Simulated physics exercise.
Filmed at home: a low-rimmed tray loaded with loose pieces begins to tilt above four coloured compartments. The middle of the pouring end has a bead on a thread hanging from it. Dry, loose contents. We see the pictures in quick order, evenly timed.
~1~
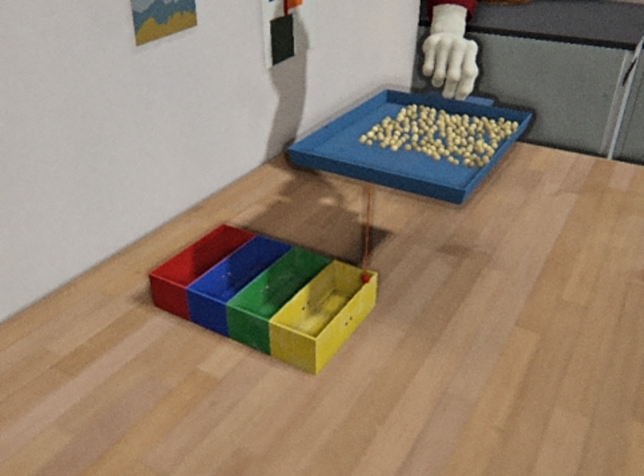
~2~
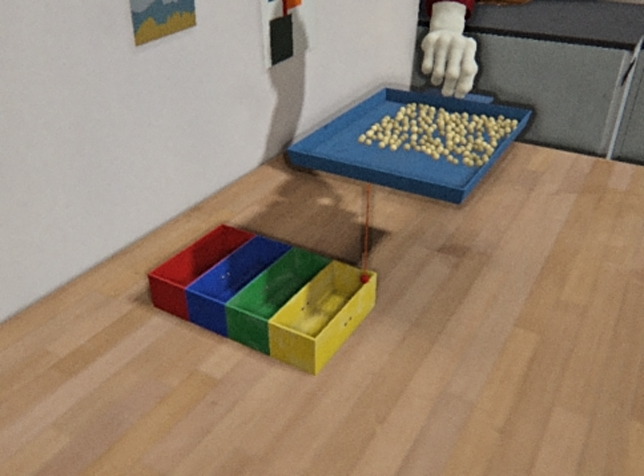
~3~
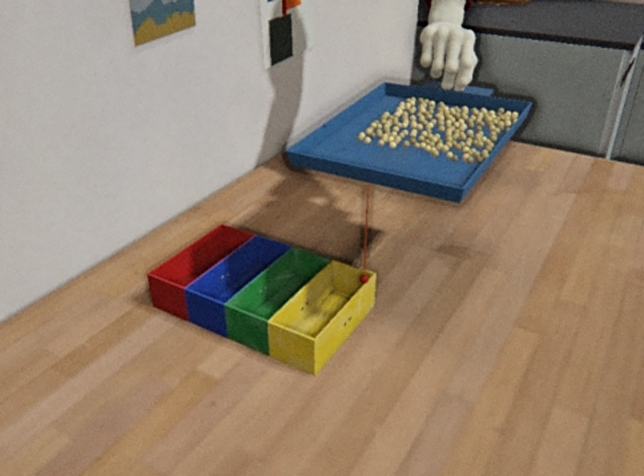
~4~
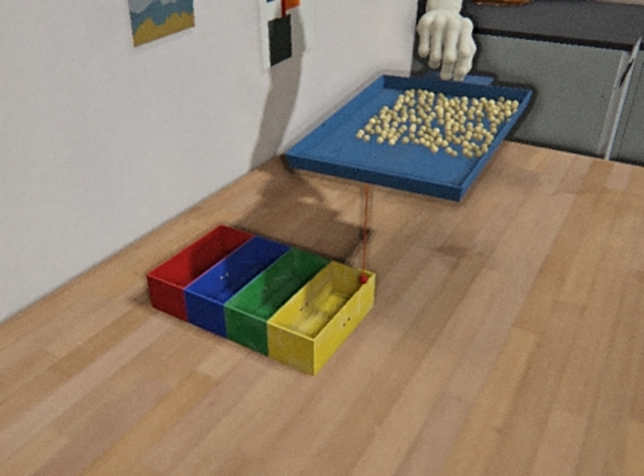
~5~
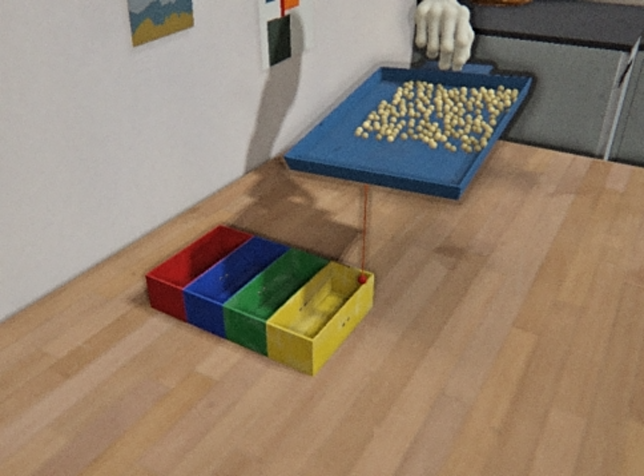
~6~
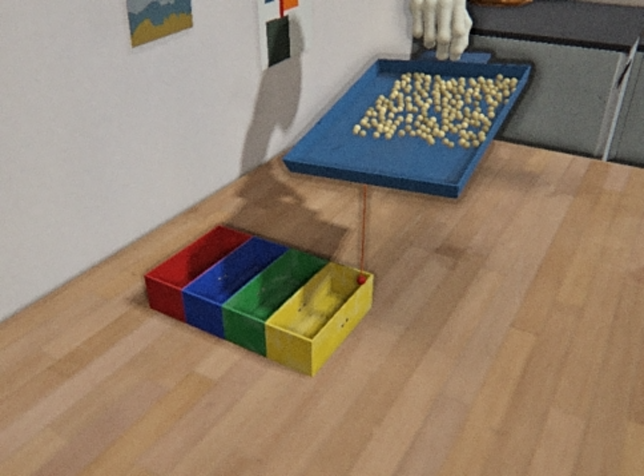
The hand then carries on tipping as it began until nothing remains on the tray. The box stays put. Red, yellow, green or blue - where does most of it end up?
Most of it ends up in green.
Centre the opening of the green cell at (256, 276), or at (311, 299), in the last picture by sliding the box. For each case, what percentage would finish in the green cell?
It comes to roughly 20 per cent in one try and roughly 40 per cent in the next.
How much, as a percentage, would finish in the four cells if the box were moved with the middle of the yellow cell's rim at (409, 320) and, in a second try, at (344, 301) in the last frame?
First case around 100 %, second case around 100 %.
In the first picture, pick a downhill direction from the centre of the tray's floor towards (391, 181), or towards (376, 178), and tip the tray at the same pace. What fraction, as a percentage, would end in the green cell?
Roughly 0 percent first and 10 percent second.
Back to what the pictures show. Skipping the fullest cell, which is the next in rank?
Second place goes to the cell in yellow.
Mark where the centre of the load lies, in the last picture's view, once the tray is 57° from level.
About (324, 166).
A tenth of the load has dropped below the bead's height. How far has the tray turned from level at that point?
About 65 degrees.
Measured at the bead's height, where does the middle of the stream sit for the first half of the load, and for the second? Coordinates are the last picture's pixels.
I'd say around (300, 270) at first, then around (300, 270).
Soon, tray tipped steeply; most on the tray; a stray few in the green cell; a stray few in the yellow cell; a small part falling or outside the box.
A while on, tray tipped right over; most on the tray; a small part in the green cell; a small part in the yellow cell; a stray few in the blue cell; a small part falling or outside the box.
Towards the end, tray tipped past a quarter turn; about two thirds in the green cell; about a third in the yellow cell; a stray few in the blue cell; a small part falling or outside the box.
Finally, tray tipped past a quarter turn; about two thirds in the green cell; about a third in the yellow cell; a stray few in the blue cell; none in the red cell; a small part outside the box.
